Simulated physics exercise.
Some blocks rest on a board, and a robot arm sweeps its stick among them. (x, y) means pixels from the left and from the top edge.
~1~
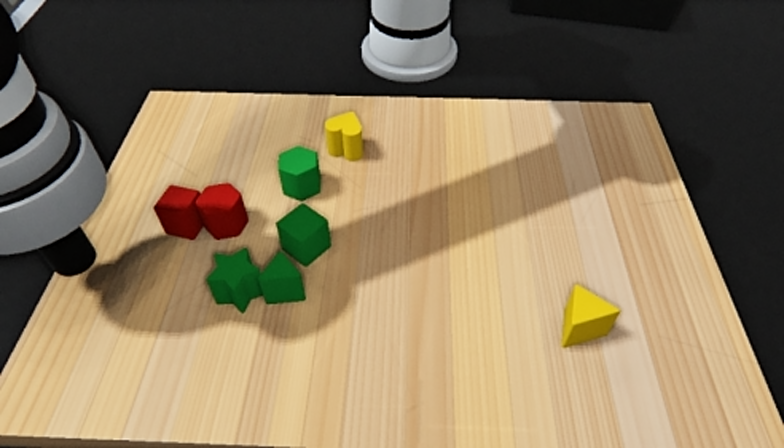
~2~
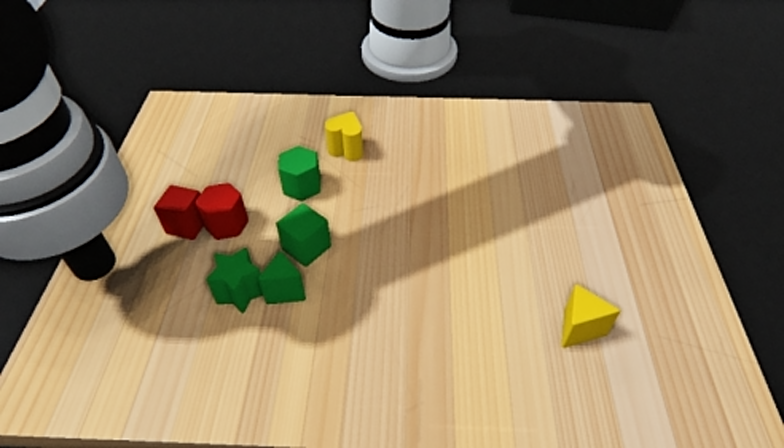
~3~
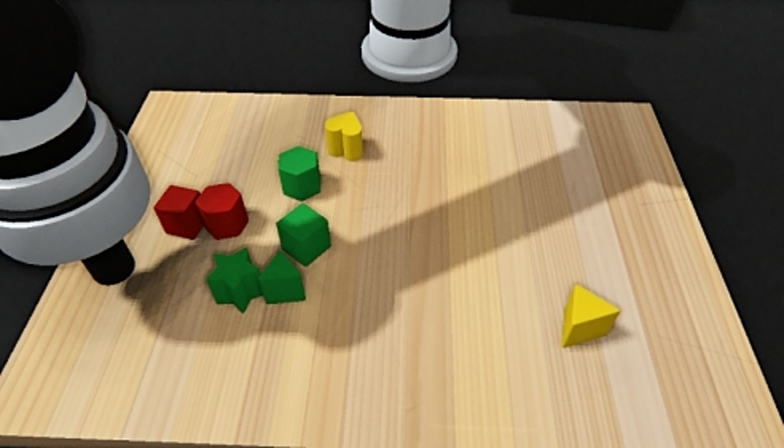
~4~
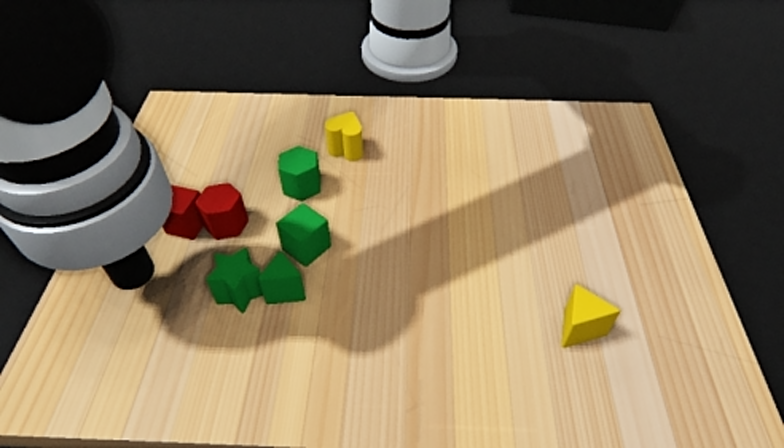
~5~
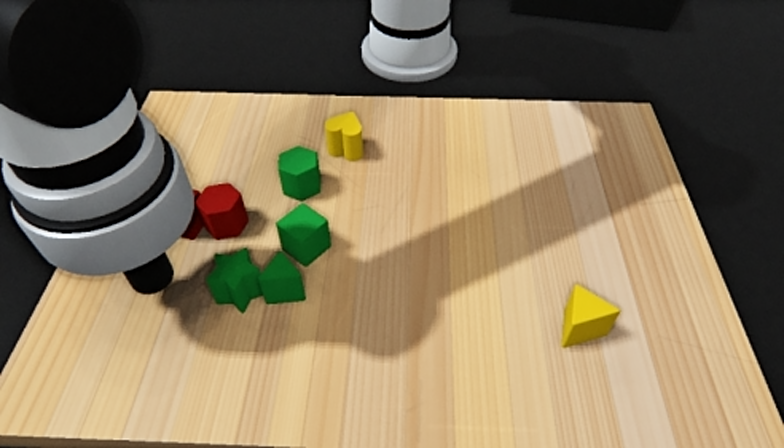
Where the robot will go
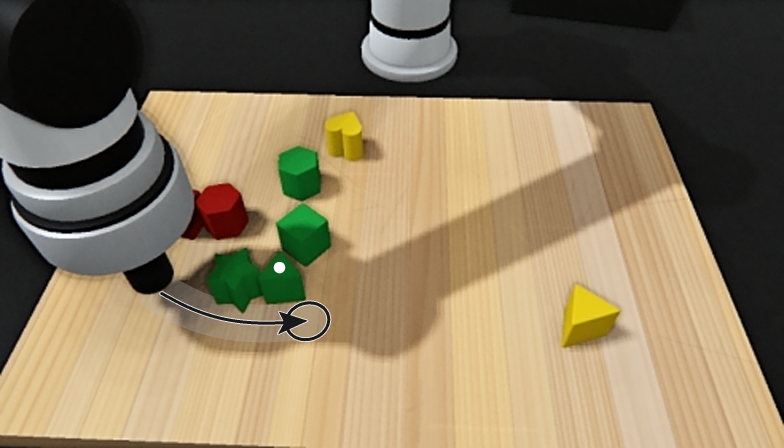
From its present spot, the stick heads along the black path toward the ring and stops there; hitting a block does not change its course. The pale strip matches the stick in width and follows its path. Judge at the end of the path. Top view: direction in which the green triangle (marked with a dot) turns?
It turns clockwise.
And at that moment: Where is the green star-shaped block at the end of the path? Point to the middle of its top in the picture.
I think it will end close to (278, 266).
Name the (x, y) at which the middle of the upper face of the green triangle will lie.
Near (316, 247).
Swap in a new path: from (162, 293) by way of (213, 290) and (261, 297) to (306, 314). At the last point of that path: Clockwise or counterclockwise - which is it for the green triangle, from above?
Its spin: Anticlockwise.
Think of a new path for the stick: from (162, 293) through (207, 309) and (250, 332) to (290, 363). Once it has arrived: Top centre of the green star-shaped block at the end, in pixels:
At roughly (257, 275).
The line goes from (162, 293) over (203, 313) and (253, 323) to (308, 321); the dot is on the green triangle.
What follows on the original path. One third of the way, stick (197, 299); green star-shaped block (238, 266), turned 10° anticlockwise.
Two thirds of the way, stick (249, 309); green star-shaped block (265, 267), turned 75° anticlockwise; green triangle (310, 254); green square (306, 219), turned 15° anticlockwise.
At the end, stick (305, 307); red square unmoved; green star-shaped block (278, 266), turned 115° anticlockwise; green triangle (316, 247), turned 35° clockwise; green square (313, 217), turned 35° anticlockwise.
